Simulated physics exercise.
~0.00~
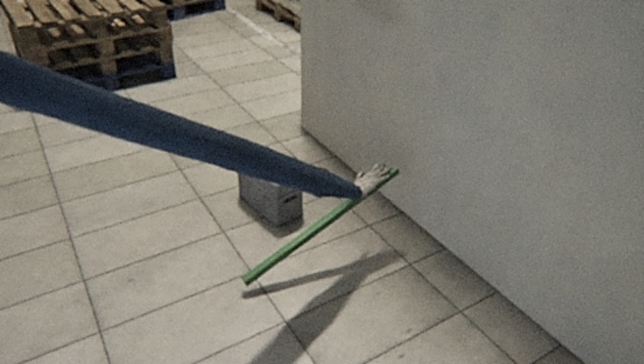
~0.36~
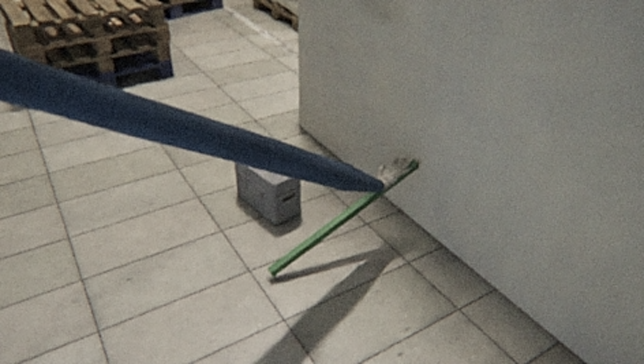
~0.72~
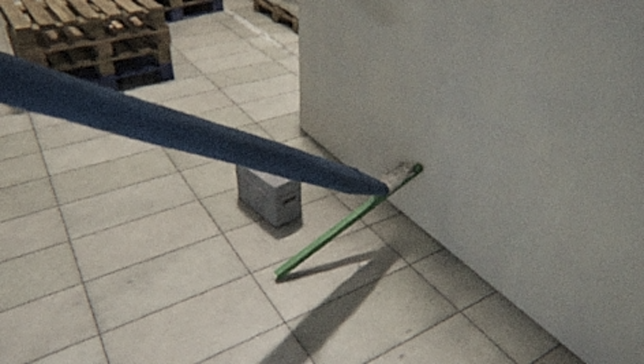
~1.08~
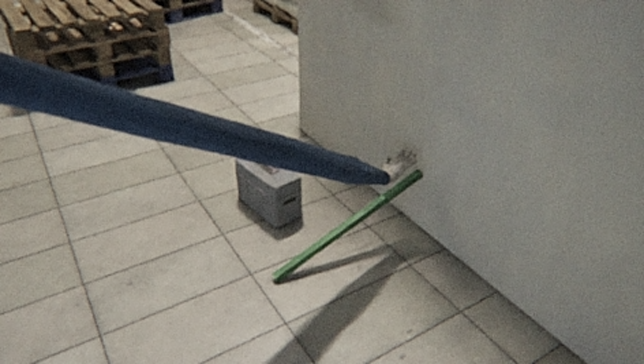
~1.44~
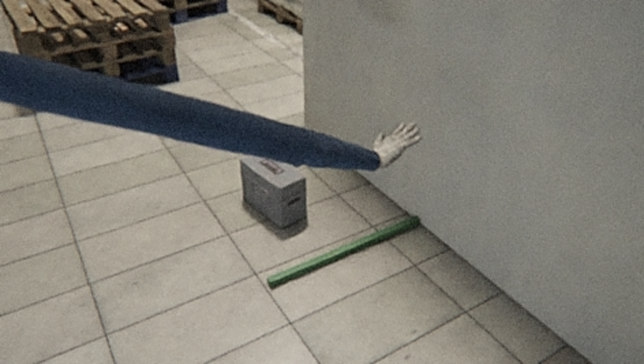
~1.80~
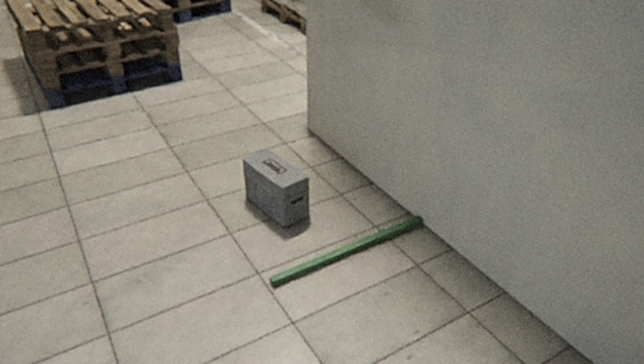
On a tiled floor near some wooden pallets, a gloved hand on a blue-sleeved arm leaned a green pole against a pale wall beside a grey toolbox, then let go and drew back as the pole slid down and ended up lying flat.
